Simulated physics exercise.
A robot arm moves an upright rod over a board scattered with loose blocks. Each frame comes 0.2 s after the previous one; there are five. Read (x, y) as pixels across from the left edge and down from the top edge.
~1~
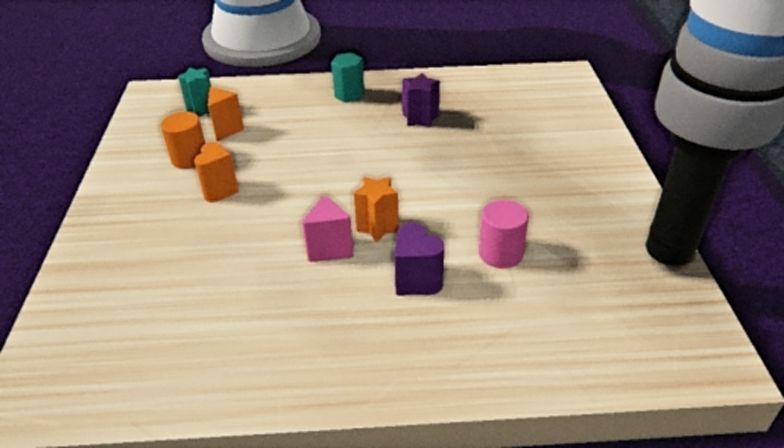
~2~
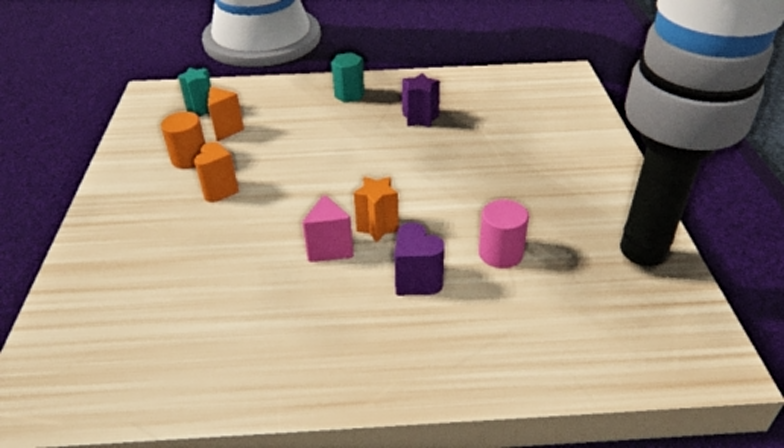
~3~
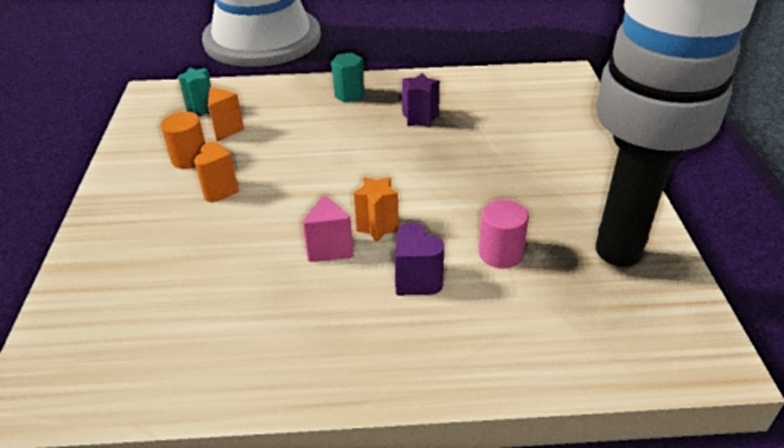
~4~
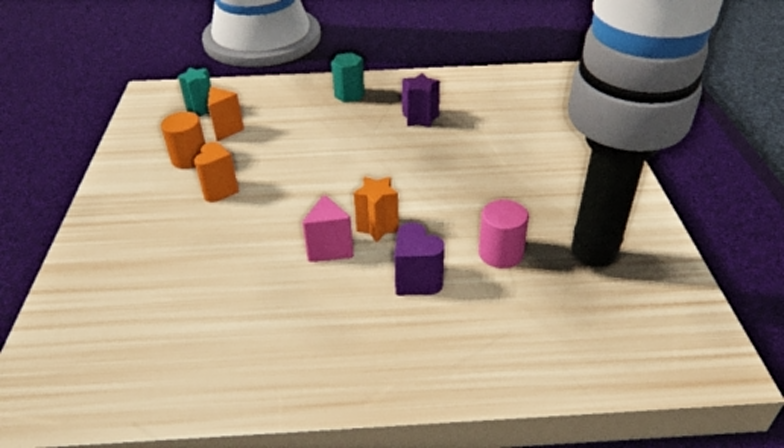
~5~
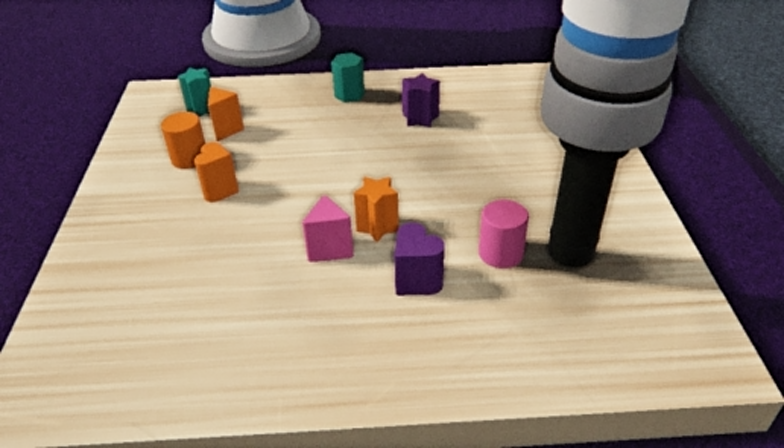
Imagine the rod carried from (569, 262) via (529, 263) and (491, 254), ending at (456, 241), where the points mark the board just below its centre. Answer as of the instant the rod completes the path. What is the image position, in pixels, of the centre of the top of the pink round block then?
It will likely be found at (416, 190).
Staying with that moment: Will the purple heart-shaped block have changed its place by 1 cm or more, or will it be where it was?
If the rod follows that path, the purple heart-shaped block stays in its place.
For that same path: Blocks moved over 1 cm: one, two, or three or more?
It moves one block.
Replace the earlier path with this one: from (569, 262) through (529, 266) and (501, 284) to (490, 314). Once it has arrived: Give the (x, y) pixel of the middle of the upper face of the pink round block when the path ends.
If I read the scene right, the answer is (478, 211).
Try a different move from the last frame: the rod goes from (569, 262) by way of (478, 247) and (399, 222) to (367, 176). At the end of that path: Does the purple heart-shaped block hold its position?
I believe so.
What follows on the original path. Halfway along, rod at (509, 250); pink round block at (469, 206).
At the end, rod at (456, 232); orange star block at (371, 187); purple heart-shaped block still; pink round block at (415, 190).
